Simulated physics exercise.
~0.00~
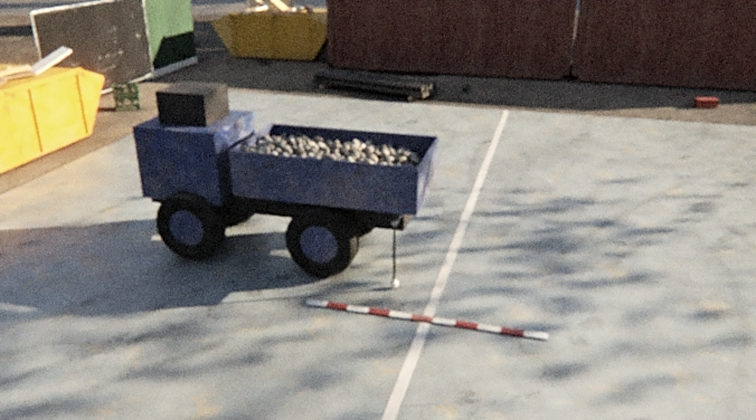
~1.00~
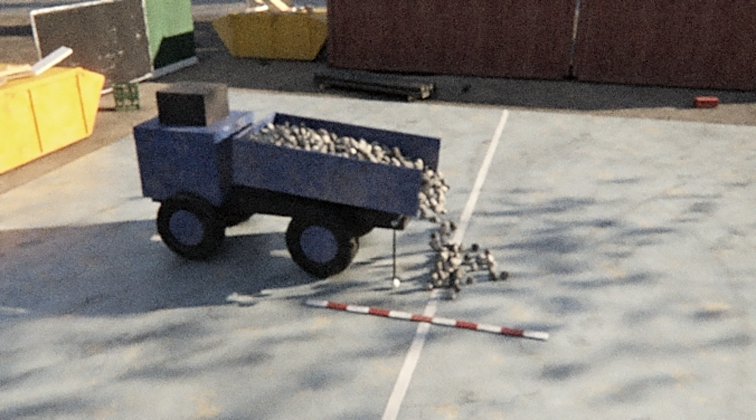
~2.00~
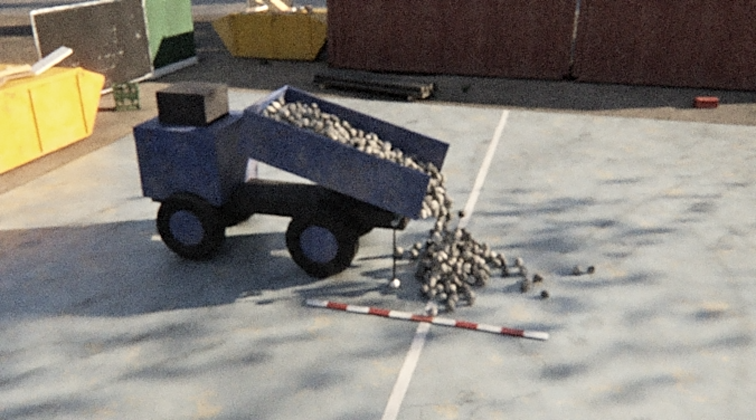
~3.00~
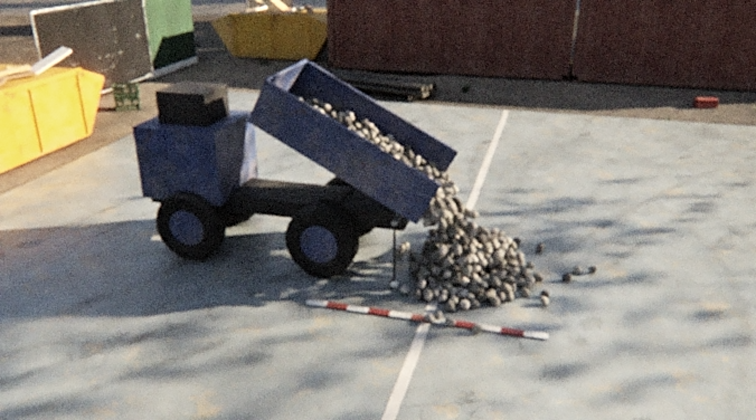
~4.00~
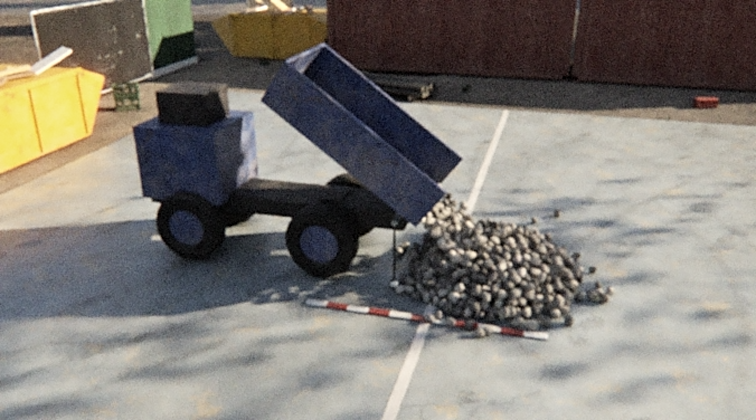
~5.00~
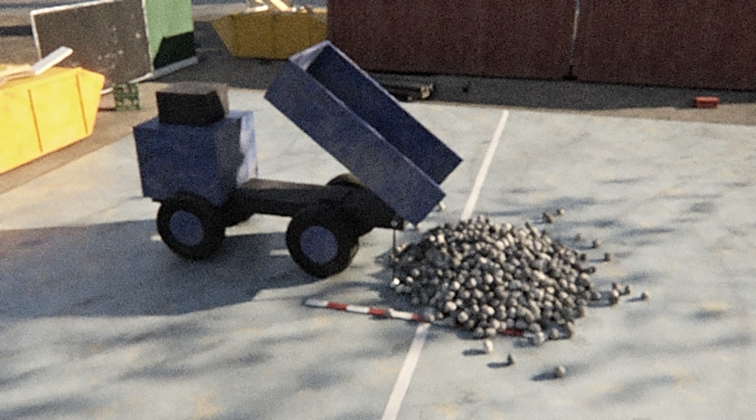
In a paved yard, a blue truck tips its bed, pouring stones into a heap.
